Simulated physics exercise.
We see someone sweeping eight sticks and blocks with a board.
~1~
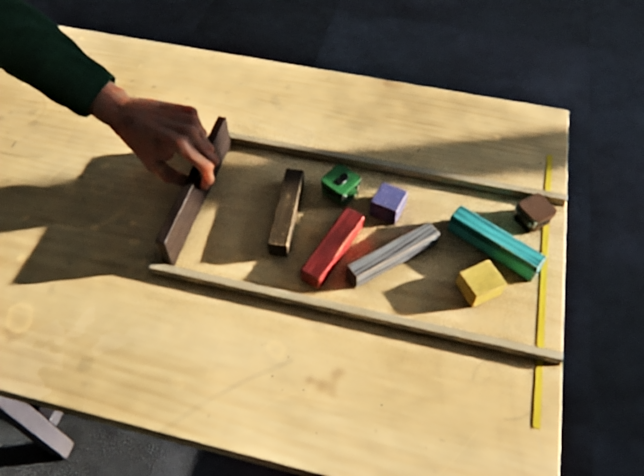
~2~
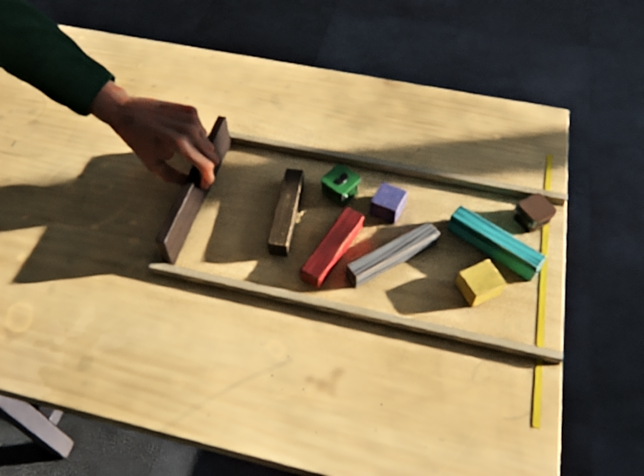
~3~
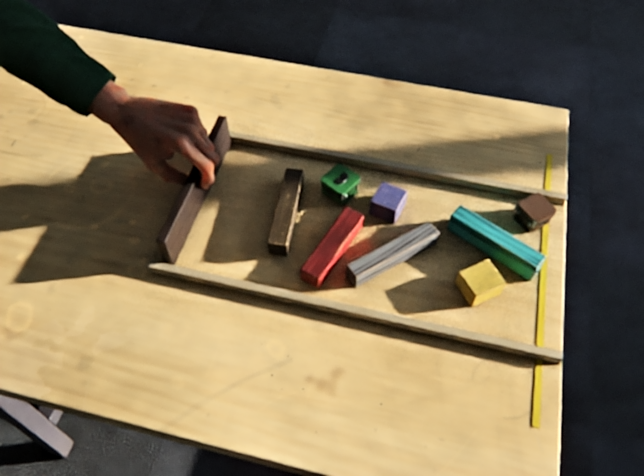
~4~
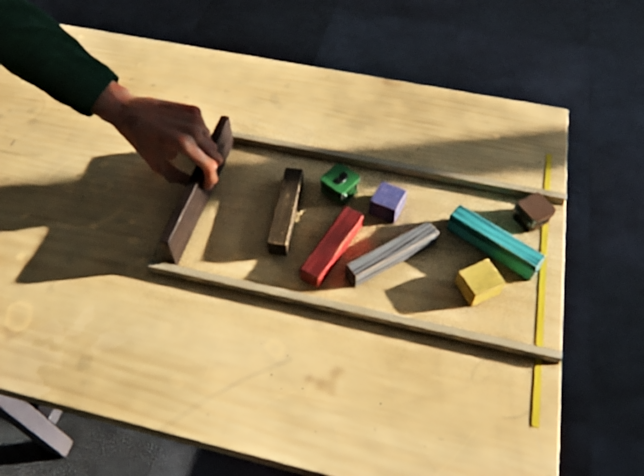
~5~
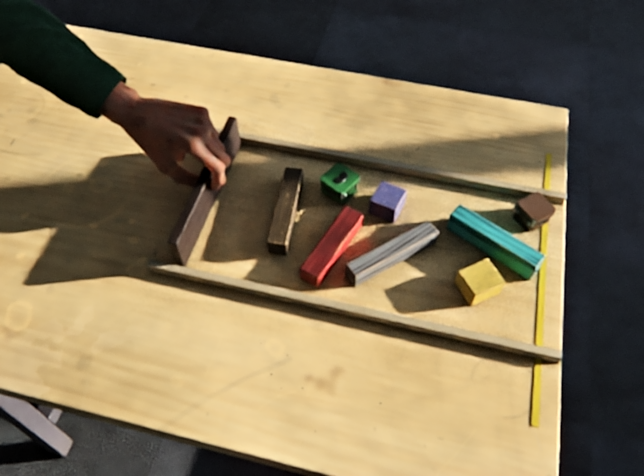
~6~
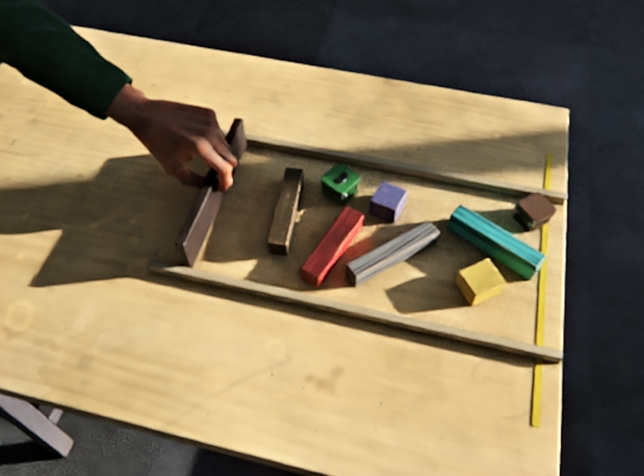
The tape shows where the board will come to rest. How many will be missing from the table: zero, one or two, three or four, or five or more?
As it turns out, the number that fall off is five or more.
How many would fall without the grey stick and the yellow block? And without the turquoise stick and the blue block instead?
The counts: 4 and 4.
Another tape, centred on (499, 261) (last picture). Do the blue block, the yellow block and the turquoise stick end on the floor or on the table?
The blue block stays on, the yellow block drops off, the turquoise stick is lost.
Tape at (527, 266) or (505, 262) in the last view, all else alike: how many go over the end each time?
Down on the floor: 5 and 2.
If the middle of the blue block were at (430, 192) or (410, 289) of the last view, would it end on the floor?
In turn it goes over; falls.
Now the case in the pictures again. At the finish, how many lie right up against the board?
2 of them.
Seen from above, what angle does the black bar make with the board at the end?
Roughly 0° out of line.
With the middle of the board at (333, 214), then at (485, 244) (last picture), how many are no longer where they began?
5 and 8.
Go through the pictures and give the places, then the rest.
In the first picture, brown case (535, 214); turquoise stick (495, 243); yellow block (480, 283); board (197, 188); tape (544, 271).
In the second picture, turquoise stick (495, 243); blue block (388, 203).
In the third picture, yellow block (480, 283); red stick (333, 246).
In the fourth picture, brown case (534, 213); grey stick (392, 253).
In the fifth picture, turquoise stick (494, 242); board (208, 188).
In the sixth picture, brown case (534, 213); turquoise stick (495, 242); yellow block (480, 282); board (215, 190); tape (544, 270).
Early on, none off yet; brown case at rest near (534, 213); turquoise stick at rest near (495, 242); yellow block at rest near (480, 282).
A while later, none off yet; brown case at rest near (534, 213); turquoise stick travelled a little near (533, 258); yellow block travelled about its own width near (519, 291).
Finally, the number that fall off is five or more; lost, red stick, blue block, grey stick, yellow block, turquoise stick and brown case.
